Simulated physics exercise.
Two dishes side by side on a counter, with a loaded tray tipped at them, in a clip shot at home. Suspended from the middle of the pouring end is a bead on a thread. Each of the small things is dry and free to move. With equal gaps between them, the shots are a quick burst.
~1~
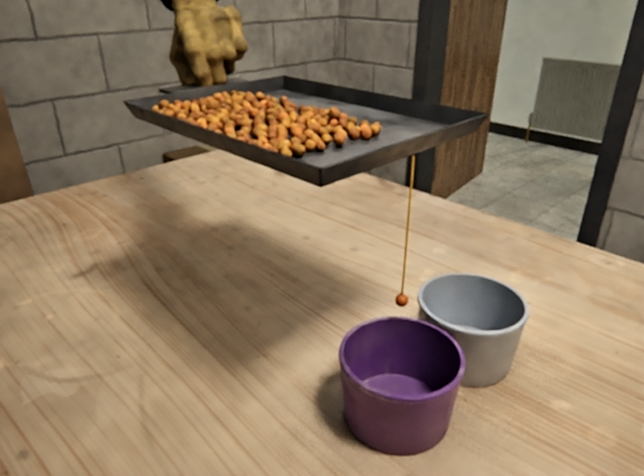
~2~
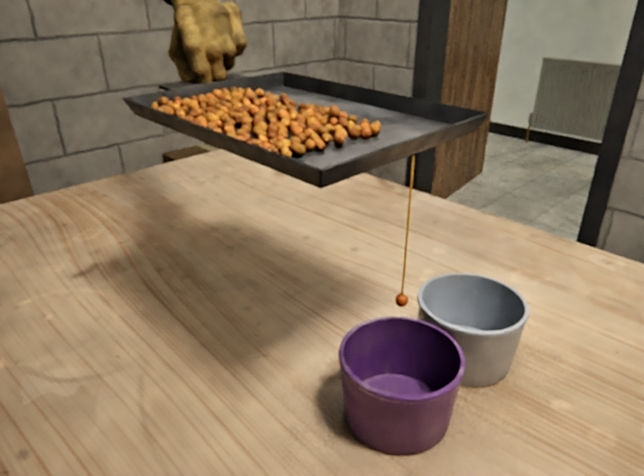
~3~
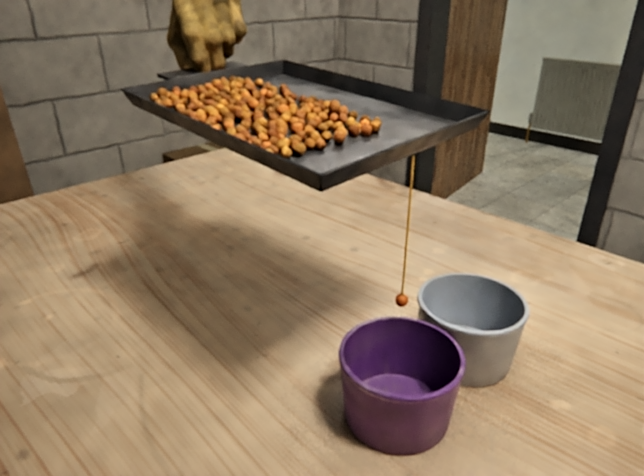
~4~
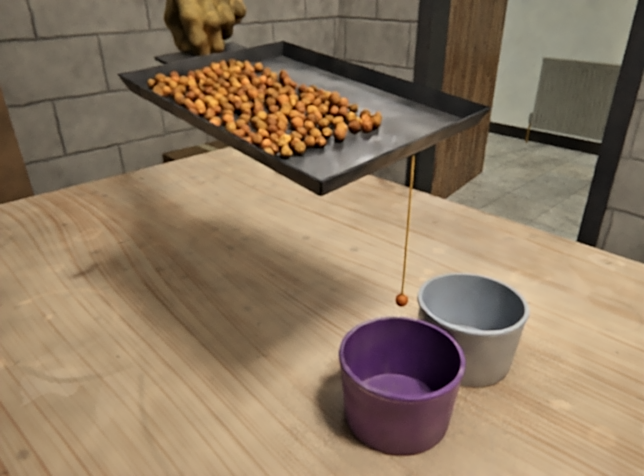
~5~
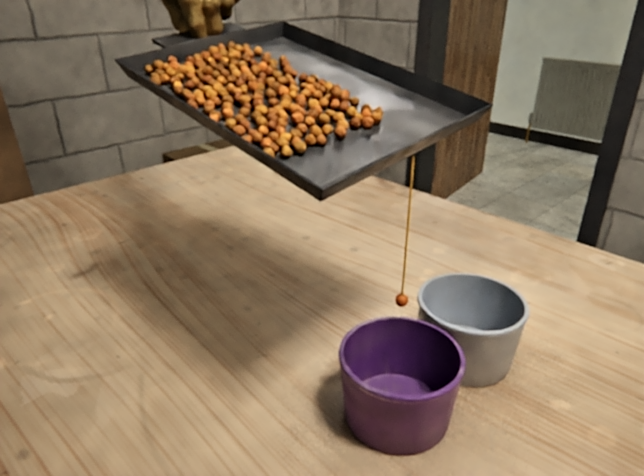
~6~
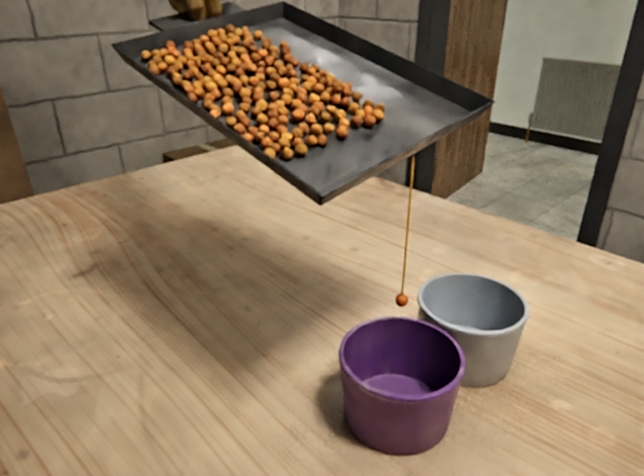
In a room with grey block walls and a doorway showing a radiator, a pale wooden table is seen from slightly above by a still camera. A gloved hand holds a dark tray of orange-brown roasted chickpeas above a purple bowl and a grey one behind it, a bead hanging beneath on a thread. The tray's far end rises steadily and its near left corner dips, while the chickpeas stay heaped.
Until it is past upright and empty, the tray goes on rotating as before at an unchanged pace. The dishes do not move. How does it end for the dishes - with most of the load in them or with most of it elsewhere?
The greater share is going to end up outside the dishes.
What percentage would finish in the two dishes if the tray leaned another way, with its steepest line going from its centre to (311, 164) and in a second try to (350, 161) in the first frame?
Shares: 20 %, then 40 %.
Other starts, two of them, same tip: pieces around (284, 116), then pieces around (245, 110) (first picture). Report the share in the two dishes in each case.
Shares: 30 % for the first, 20 % for the second.
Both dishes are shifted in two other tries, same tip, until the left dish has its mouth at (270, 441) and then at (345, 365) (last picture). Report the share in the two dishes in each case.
You'd get 80 in a hundred the first time and 70 in a hundred the second.
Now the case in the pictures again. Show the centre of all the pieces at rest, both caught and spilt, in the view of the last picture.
Near (339, 465).
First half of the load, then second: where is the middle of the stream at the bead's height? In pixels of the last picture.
First close to (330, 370), next close to (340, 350).
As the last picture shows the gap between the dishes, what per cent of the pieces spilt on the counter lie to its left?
Looks like close to 90 per cent of it.
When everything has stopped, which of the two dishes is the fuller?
The one at left wins.
Soon, tray tipped steeply; about two thirds on the tray; a stray few in the left dish; a small part outside both; about a quarter in the air.
A while on, tray tipped right over; a stray few on the tray; about a quarter in the left dish; about two thirds outside both; a small part in the air.
Towards the end, tray tipped past a quarter turn; about a third in the left dish; about two thirds outside both.
Finally, tray tipped past a quarter turn; about a third in the left dish; none in the right dish; about two thirds outside both.
